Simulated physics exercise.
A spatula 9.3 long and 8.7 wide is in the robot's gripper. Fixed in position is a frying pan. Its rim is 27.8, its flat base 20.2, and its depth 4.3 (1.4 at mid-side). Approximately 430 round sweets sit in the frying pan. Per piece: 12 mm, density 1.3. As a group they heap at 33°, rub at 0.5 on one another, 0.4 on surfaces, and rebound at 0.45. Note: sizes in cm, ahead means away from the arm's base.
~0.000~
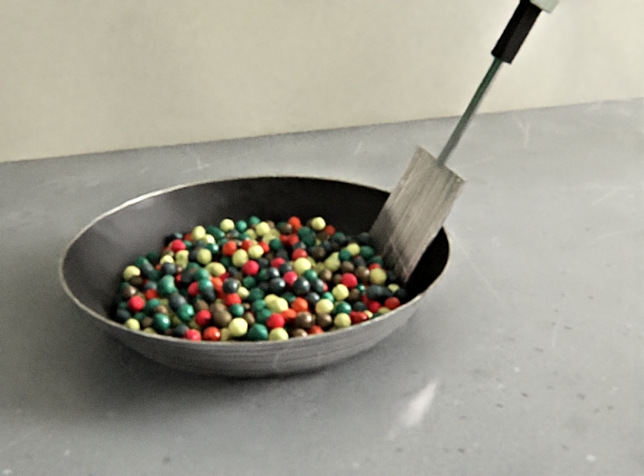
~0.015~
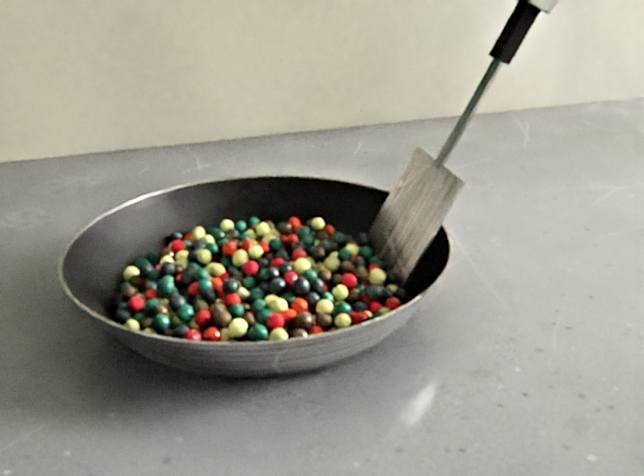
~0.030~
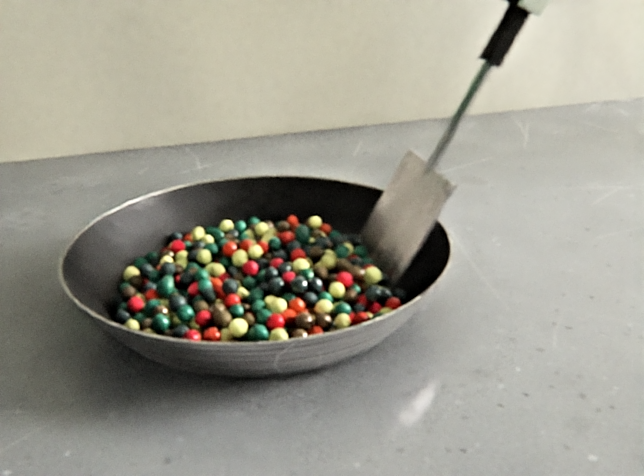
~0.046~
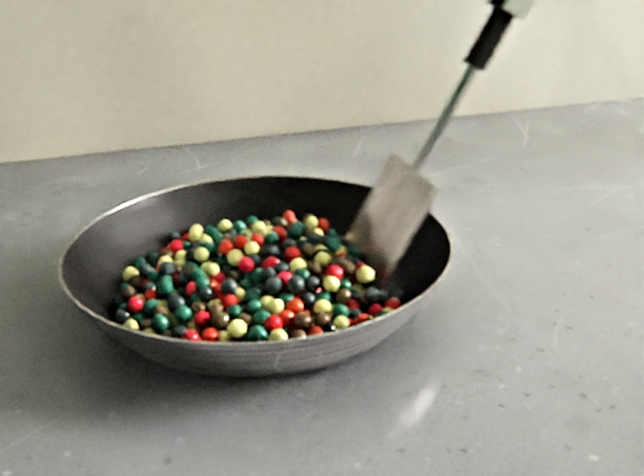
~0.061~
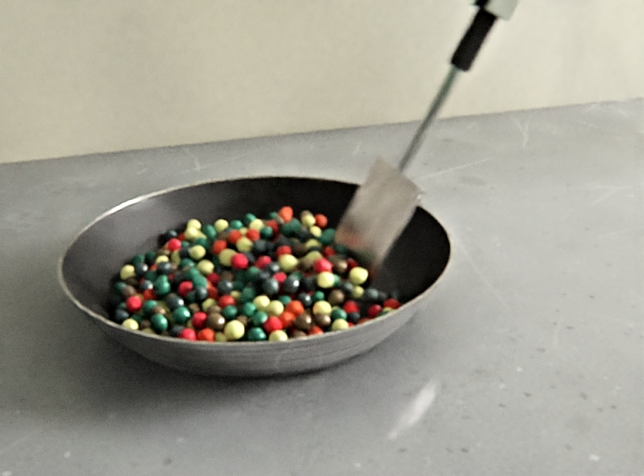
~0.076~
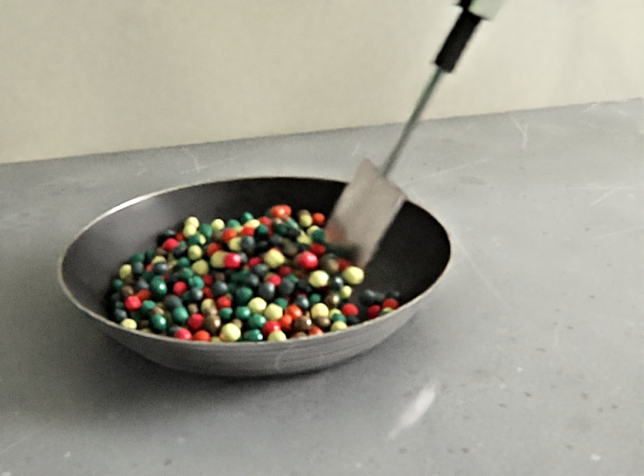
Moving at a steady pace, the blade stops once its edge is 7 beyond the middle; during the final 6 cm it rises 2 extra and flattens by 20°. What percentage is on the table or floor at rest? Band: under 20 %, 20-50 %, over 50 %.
Under 20 %.
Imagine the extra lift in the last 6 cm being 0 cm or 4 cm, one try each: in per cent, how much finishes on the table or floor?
Close to 0 and 10 percent respectively.
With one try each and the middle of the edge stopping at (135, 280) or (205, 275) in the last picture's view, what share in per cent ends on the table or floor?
I'd say roughly 10 per cent, then roughly 0 per cent.
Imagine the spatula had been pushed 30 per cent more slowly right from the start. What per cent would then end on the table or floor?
Then roughly 0 percent.
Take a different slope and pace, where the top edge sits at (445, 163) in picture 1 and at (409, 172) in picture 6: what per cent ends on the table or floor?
Around 0 per cent finishes there.
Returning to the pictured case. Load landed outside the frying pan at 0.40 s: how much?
It is near 5 percent.
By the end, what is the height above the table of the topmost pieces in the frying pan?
Some 5.5 cm.
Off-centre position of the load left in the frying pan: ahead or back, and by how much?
Ahead of centre, roughly 5.0 centimetres.
After 0.13 s, sloping 60°, highest piece 5 above the table; 432 in the frying pan.
After 0.18 s, sloping 52°, highest piece 5 above the table; 432 in the frying pan.
After 0.40 s, sloping 40°, highest piece 6 above the table; 417 in the frying pan, 14 on the table or floor, 1 on the blade or in flight.
After 1.45 s, sloping 40°, highest piece 5 above the table; 416 in the frying pan, 16 on the table or floor.
In the end, 416 in the frying pan, 16 on the table or floor. That is 4 % on the table or floor.
